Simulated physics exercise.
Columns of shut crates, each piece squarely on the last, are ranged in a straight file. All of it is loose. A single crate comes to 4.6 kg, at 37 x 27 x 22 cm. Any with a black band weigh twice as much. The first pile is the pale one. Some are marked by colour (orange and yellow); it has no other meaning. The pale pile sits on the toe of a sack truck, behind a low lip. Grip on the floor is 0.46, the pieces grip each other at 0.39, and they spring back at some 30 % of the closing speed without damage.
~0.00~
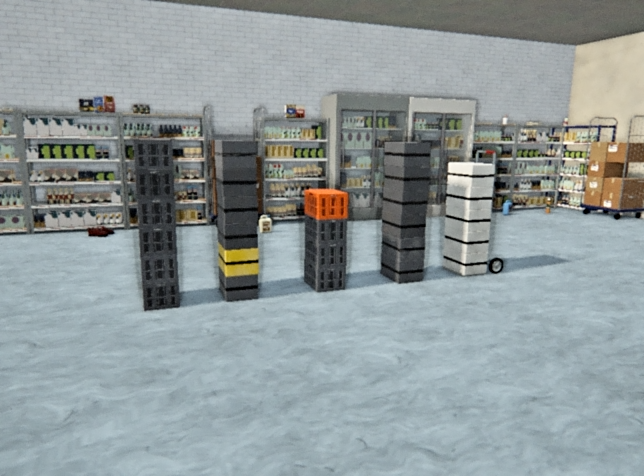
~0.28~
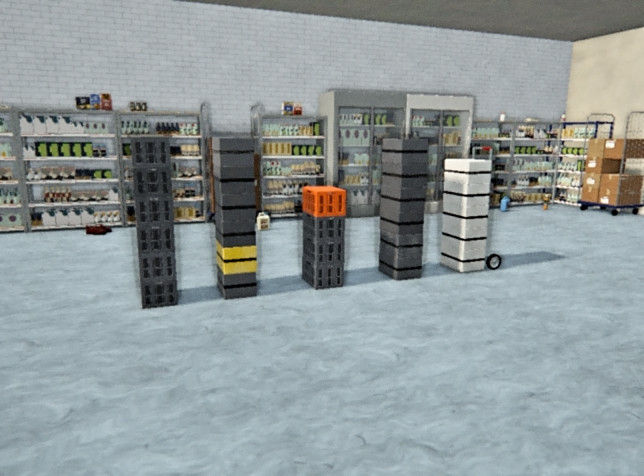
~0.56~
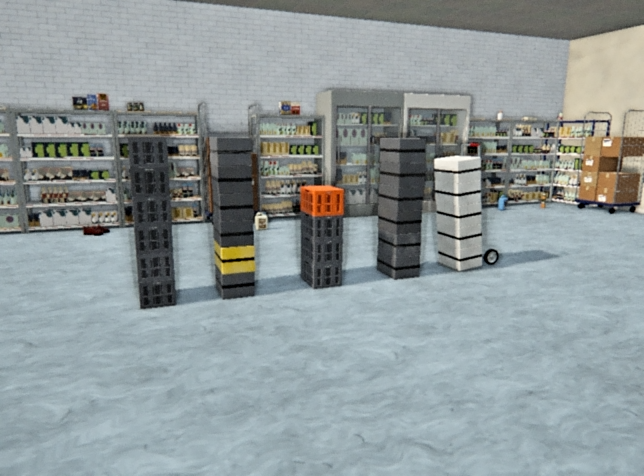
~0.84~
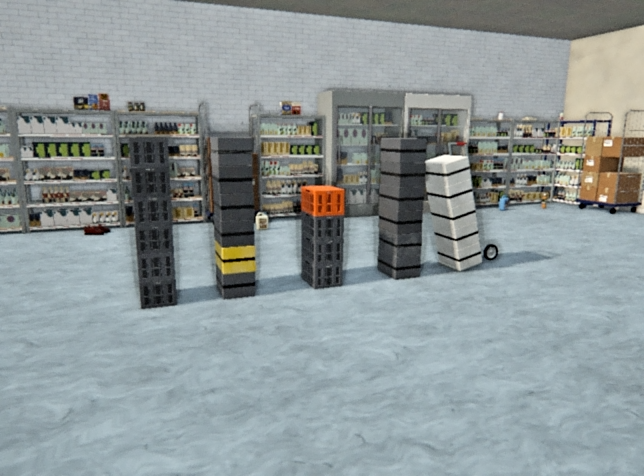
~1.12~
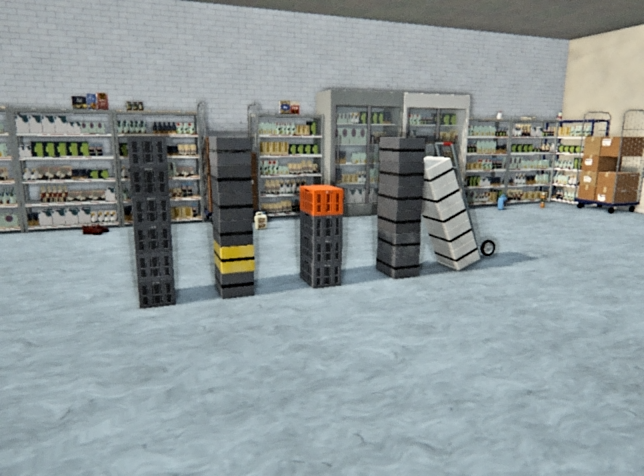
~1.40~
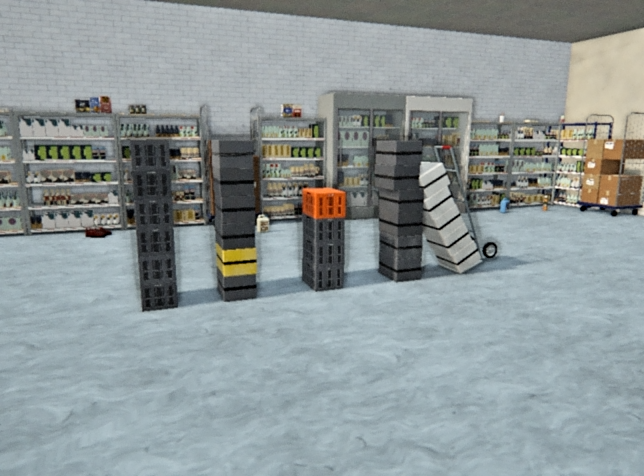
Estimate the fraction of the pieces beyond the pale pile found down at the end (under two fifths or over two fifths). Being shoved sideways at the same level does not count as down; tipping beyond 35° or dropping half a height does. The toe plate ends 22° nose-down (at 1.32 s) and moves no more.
It comes to over two fifths.
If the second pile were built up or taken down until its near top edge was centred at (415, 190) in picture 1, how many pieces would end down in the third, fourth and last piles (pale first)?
In that case third 1, fourth 0, last 0.
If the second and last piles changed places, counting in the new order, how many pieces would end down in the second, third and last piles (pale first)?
Then second 6, third 3, last 6.
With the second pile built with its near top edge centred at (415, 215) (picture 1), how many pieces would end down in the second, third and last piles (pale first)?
Then second 3, third 3, last 0.
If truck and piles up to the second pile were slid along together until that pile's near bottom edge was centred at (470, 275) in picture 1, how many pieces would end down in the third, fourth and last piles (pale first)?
In that case third 1, fourth 0, last 0.
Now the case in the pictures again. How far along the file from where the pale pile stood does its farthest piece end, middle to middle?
About 120 cm.
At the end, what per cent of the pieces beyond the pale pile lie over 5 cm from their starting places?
Shifted: 90 per cent.
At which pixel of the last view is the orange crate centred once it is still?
At about (198, 244).
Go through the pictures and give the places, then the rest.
In the first frame (pixels give the middle of a visible side), truck frame 0° forward; yellow crate (243, 263); orange crate (333, 206); none of the others has stirred.
The second frame shows truck frame 1° forward; orange crate (331, 204).
The third frame shows truck frame 6° forward, top of the pale pile leaning 6°; orange crate (329, 203); none of the others has stirred.
The fourth frame shows truck frame 14° forward, top of the pale pile leaning 14°; orange crate (330, 203); none of the others has stirred.
The fifth frame shows truck frame (458, 168) 20° forward, top of the pale pile leaning 23°; orange crate (329, 202); none of the others has stirred.
The sixth frame shows truck frame (457, 171) 22° forward, top of the pale pile leaning 28°; orange crate (331, 205); yellow crate (241, 262); movement in 2 of them.
After 2.52 s, 5 of the pale pile down; 1 of the 22 other crates down; orange crate 35 mm from its place.
After 3.28 s, 5 of the pale pile down; 9 of the 22 other crates down; orange crate 14° from how it stood, 13 cm lower; yellow crate 10° from how it stood.
After 4.30 s, 5 of the pale pile down; 19 of the 22 other crates down; yellow crate on its side; orange crate 46° from how it stood, 24 cm lower.
In the end (6.3 s), 5 of the pale pile down; 19 of the 22 other crates down; yellow crate on its side; orange crate 50° from how it stood, 31 cm lower. That is 86 per cent. From the last view, middles, yellow crate near (199, 282), orange crate near (198, 244).
